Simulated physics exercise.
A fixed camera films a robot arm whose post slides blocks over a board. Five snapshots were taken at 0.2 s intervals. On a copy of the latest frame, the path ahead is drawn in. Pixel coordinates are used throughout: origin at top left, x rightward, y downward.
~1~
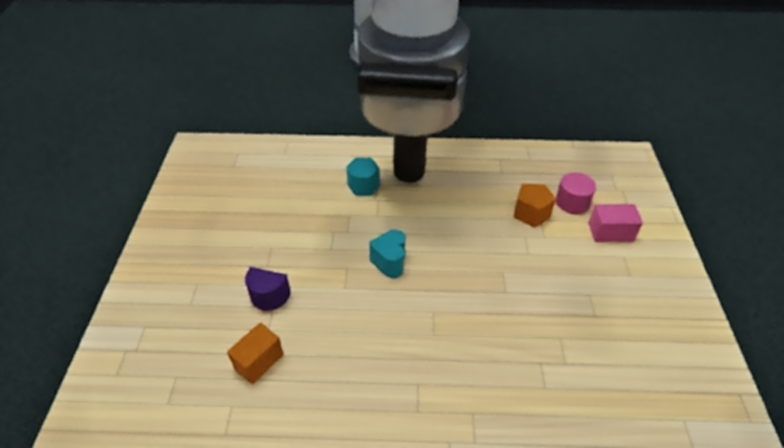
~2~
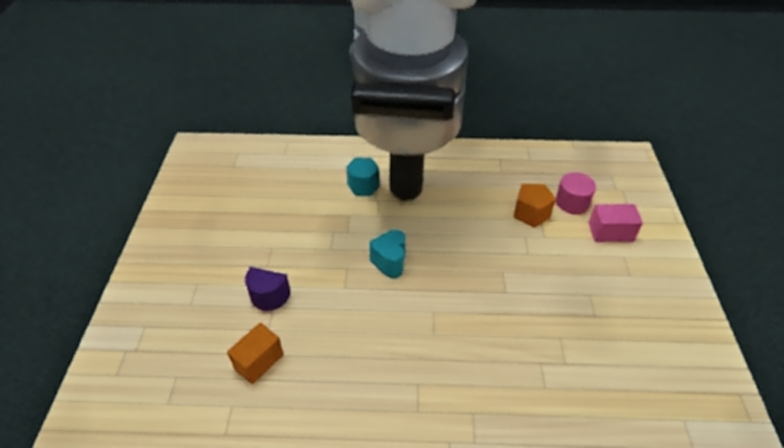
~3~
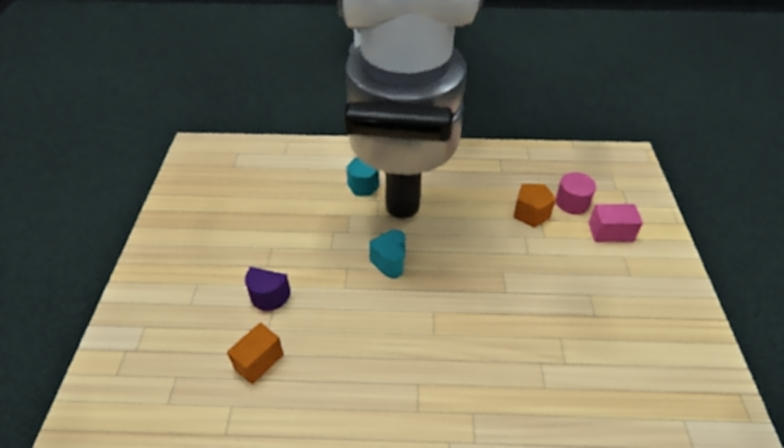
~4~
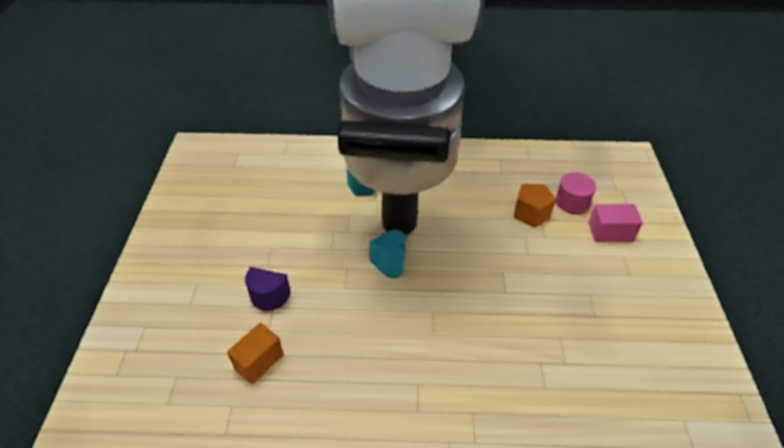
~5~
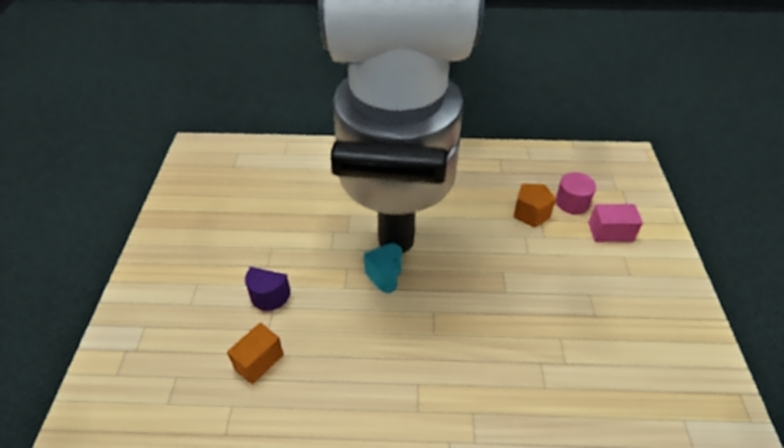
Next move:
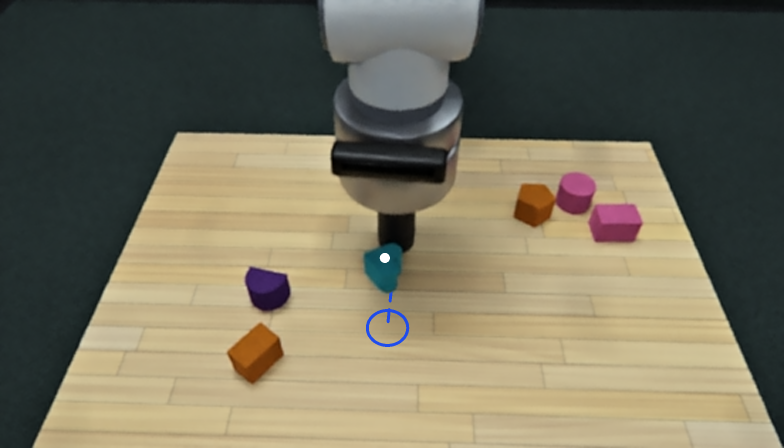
At first, a robotic arm with a dark post stands at the far edge of a wooden board scattered with small colored blocks. The arm moves steadily nearer and slightly left, passing in front of a teal block, then nudges the turquoise heart-shaped block a short way forward.
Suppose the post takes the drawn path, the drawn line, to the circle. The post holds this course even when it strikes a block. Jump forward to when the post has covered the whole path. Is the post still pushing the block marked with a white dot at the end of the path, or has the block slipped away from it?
I think it loses its spot in front.
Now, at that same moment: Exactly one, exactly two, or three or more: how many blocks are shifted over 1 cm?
The count is one.
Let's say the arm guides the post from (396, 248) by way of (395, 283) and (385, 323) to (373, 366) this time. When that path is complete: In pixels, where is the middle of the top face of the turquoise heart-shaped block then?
It will end up at (343, 315).
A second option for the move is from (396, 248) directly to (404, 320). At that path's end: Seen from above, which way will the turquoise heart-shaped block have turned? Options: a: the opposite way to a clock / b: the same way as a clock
That would be b.
Drawn move, from (396, 248) to (388, 328); the dot is on the turquoise heart-shaped block.
The first path, step by step. One third of the way, post at (393, 266); turquoise heart-shaped block at (373, 281), turned 25° clockwise.
Two thirds of the way, post at (390, 292); turquoise heart-shaped block at (360, 299), turned 75° clockwise.
At the end, post at (387, 321); turquoise heart-shaped block at (350, 312), turned 120° clockwise.
